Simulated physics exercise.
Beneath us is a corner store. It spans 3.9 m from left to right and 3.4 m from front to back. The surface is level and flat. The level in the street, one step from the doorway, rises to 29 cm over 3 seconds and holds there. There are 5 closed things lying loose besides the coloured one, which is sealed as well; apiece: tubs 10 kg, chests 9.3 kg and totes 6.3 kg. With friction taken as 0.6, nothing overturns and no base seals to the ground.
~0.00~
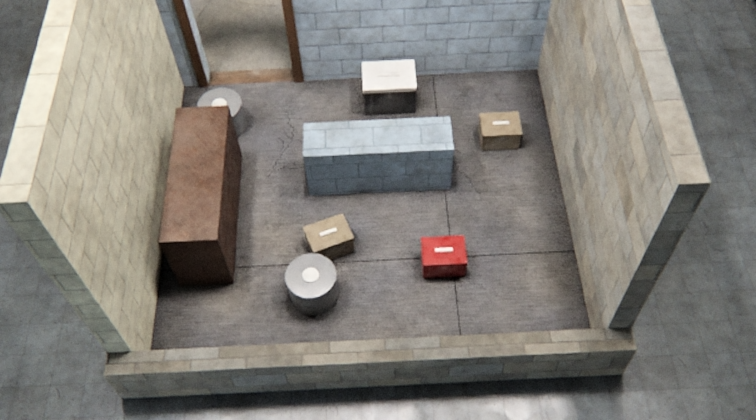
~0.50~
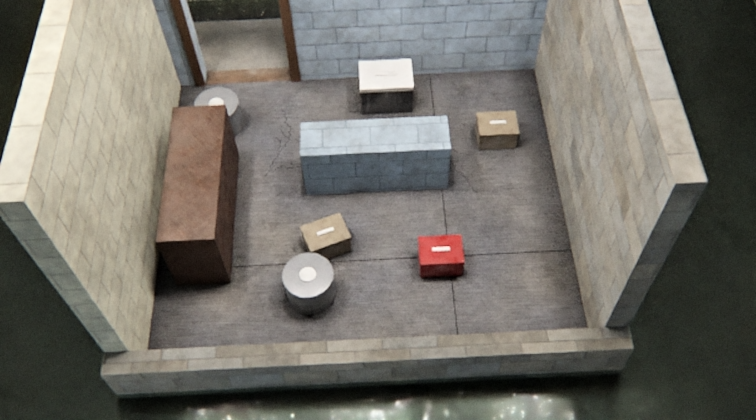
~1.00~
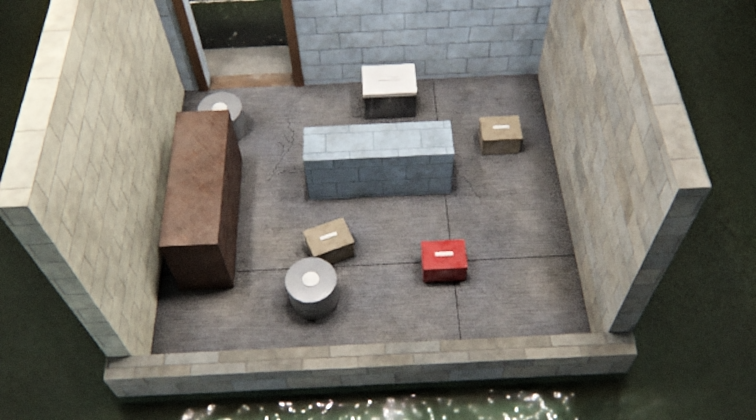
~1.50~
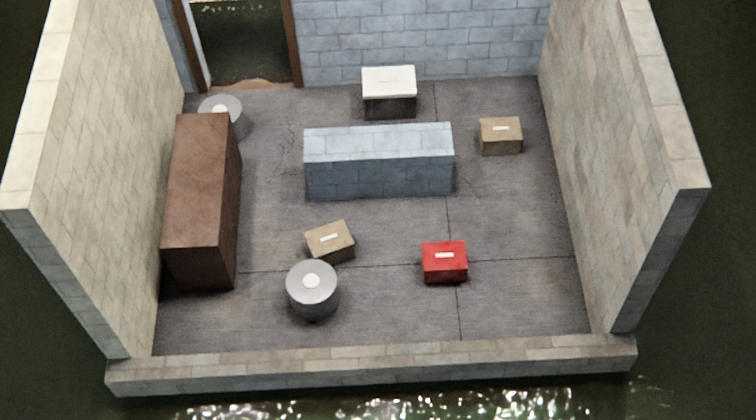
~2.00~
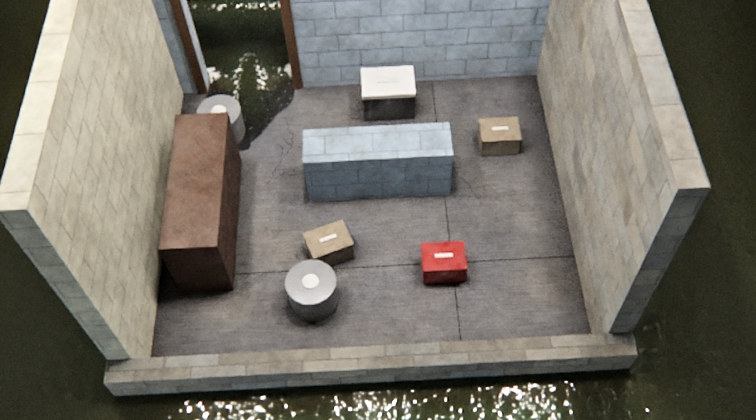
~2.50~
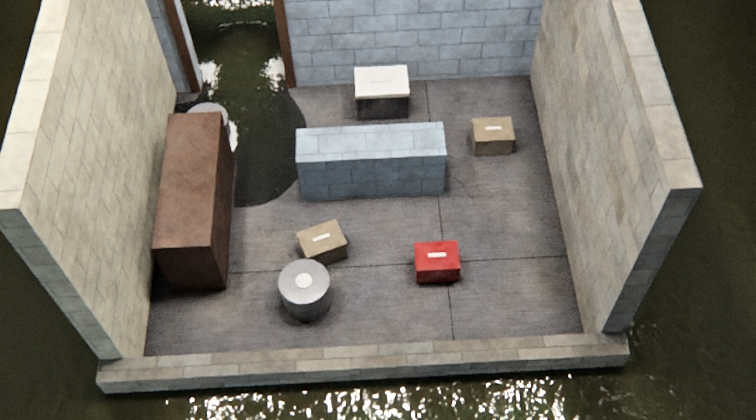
Dark water rose around the walled room, then crept in through the doorway at the back left and spread over the floor behind the brown block, while the red box stayed put.
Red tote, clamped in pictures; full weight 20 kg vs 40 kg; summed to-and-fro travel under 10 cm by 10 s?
Going by the pictures, it is pinned by the lighter mass already.
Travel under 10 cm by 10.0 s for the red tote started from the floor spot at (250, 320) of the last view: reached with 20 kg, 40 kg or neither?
Note: Heavier only OK.
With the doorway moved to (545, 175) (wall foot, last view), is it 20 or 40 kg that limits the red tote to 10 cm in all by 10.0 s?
I'd say you need the heavier one.
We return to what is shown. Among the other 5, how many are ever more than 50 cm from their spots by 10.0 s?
The count comes to 5.
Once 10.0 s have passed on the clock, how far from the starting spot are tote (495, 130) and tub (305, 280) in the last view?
First 200 cm, then 120 cm.
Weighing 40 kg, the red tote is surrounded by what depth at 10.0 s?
Around 8 cm.
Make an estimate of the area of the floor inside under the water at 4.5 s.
At that time the wet patch spans about 7.0 m2.
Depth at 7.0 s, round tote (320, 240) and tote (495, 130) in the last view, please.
About 4 and 8 cm.
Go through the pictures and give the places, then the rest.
The first picture shows the red tote at (444, 250) rests on the ground; 0.0 m2 under water; 0 of 6 have shifted.
The second picture shows the red tote at (441, 250), on the bottom; 0.0 m2 under water; 0 of 6 have shifted.
The third picture shows the red tote at (444, 254), on the bottom; water covers 0.0 m2; 0 of 6 have shifted.
The fourth picture shows the red tote at (444, 256), on the bottom; 0.0 m2 under water; 0 of 6 have shifted.
The fifth picture shows the red tote at (444, 256), on the bottom; water covers 0.4 m2; 0 of 6 have shifted.
The sixth picture shows the red tote at (437, 256), on the bottom; water covers 1.4 m2; 1 of 6 have shifted.
After 3.5 s the red tote would be 0 cm from its start with 20 kg and 0 cm from its start with 40 kg; 0 cm of water round it then.
After 4.5 s the red tote would be 0 cm from its start with 20 kg and 0 cm from its start with 40 kg; 0 cm of water round it then.
After 7.0 s the red tote would be 0 cm from its start with 20 kg and 0 cm from its start with 40 kg; 4 cm of water round it then.
After 10.0 s the red tote would be 0 cm from its start with 20 kg and 0 cm from its start with 40 kg; 8 cm of water round it then.
